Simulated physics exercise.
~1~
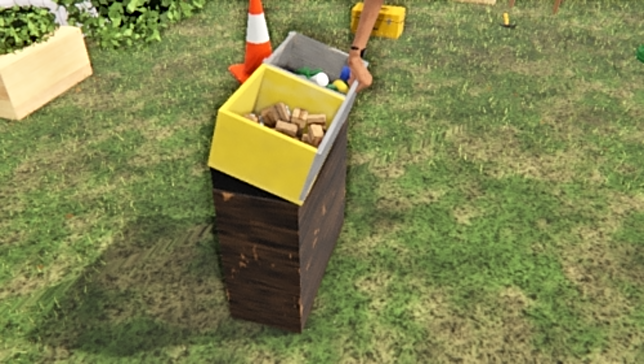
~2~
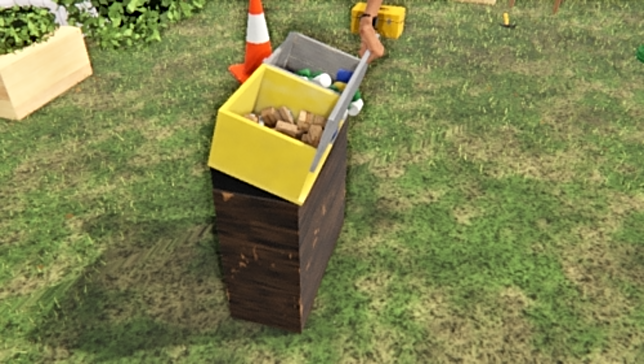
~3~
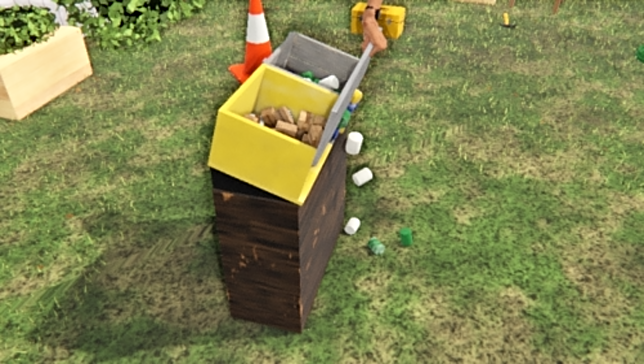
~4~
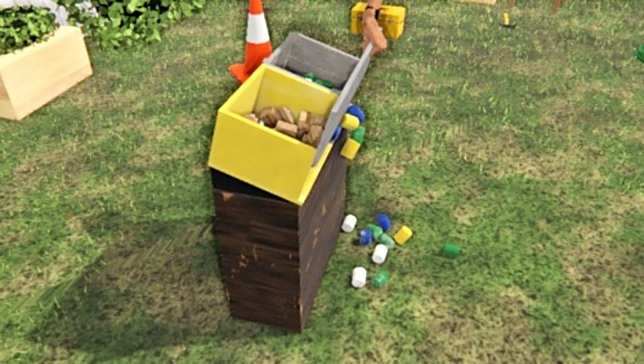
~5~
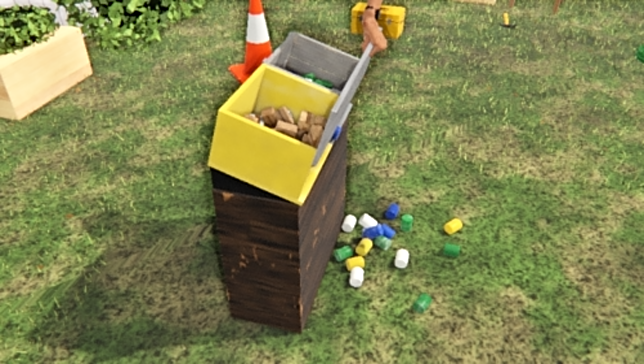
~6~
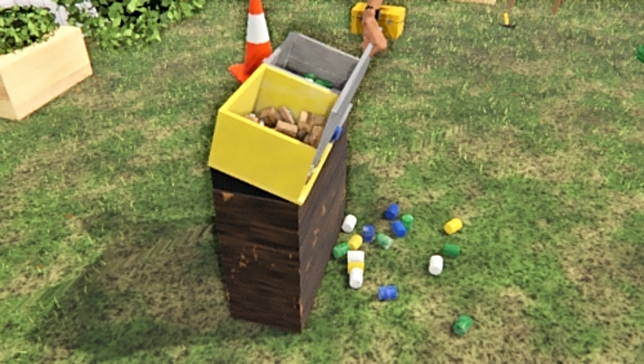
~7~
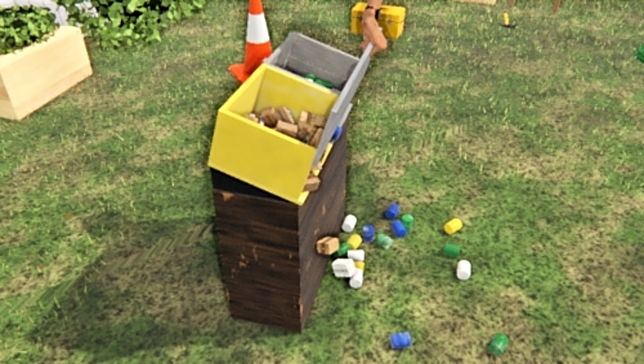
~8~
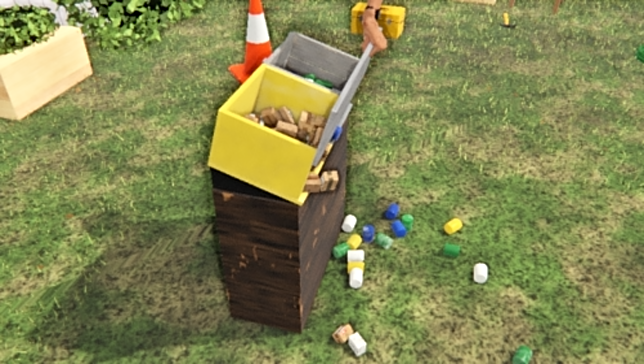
A hand at the top raises a grey gate on the right side of two tilted bins, a grey one behind a yellow one, set on a dark wooden stand on a lawn seen from above. The grey bin holds white, green, blue and yellow jars, and the yellow bin holds small brown parcels. An orange and white cone stands behind, with a pale planter at upper left. As the gate lifts, jars tumble out and scatter across the grass at right. Later a few parcels slip out too, some dropping beside the stand, while most parcels and some jars remain inside.
